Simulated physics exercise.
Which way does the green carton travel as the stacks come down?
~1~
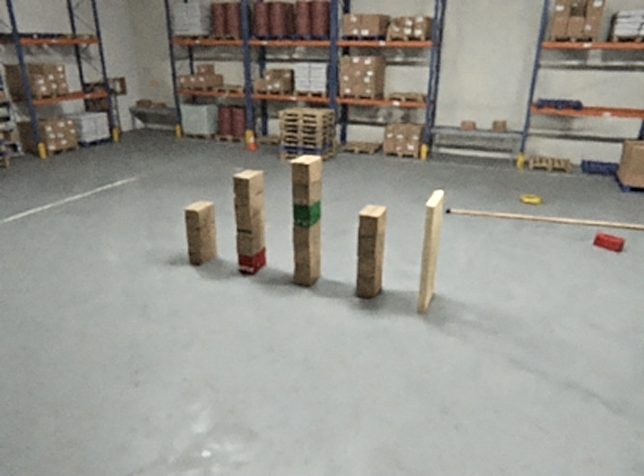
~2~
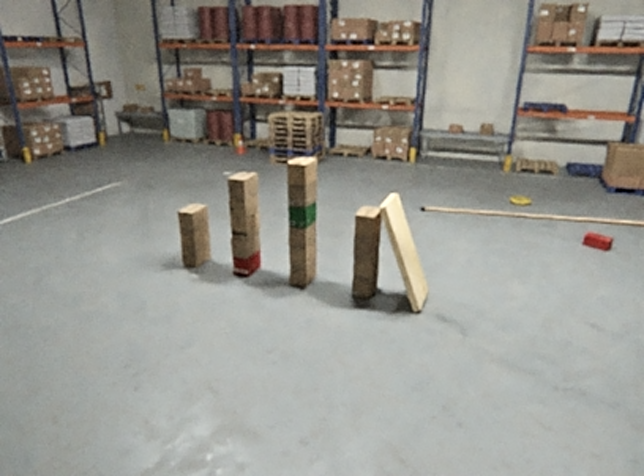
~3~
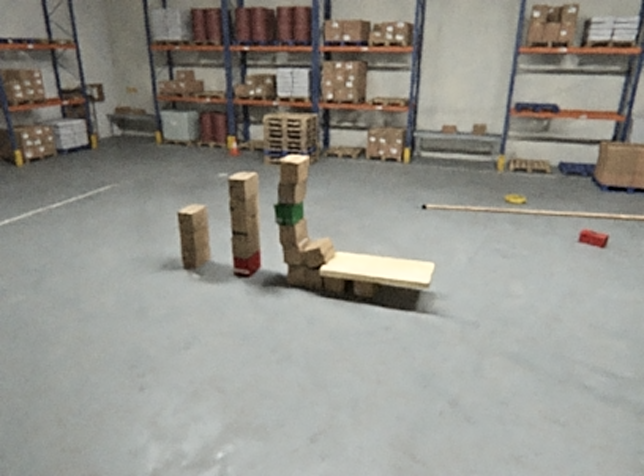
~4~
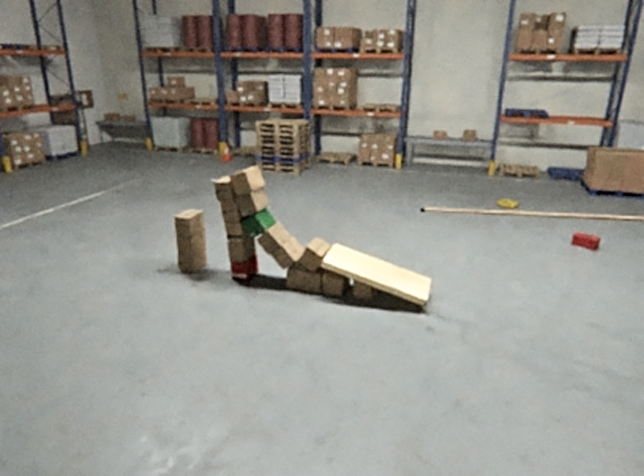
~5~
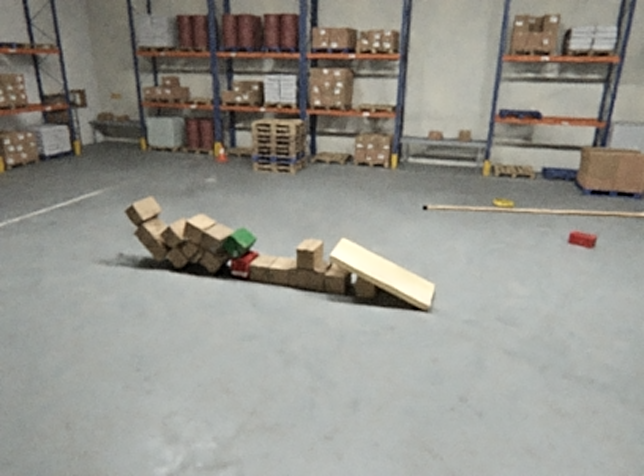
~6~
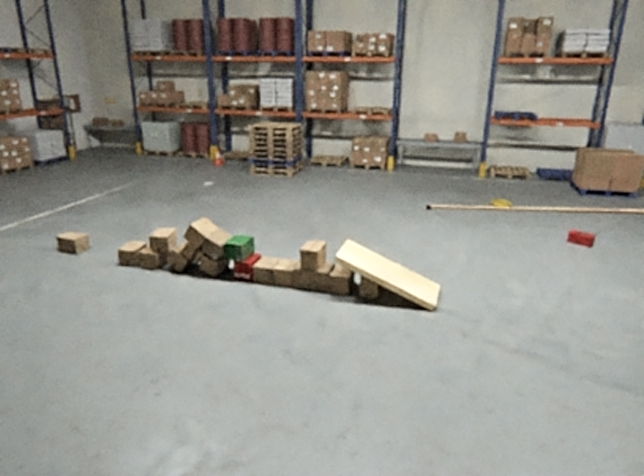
It moves to the left, dropping along with the collapsing tall stack and ending up close to the red carton.
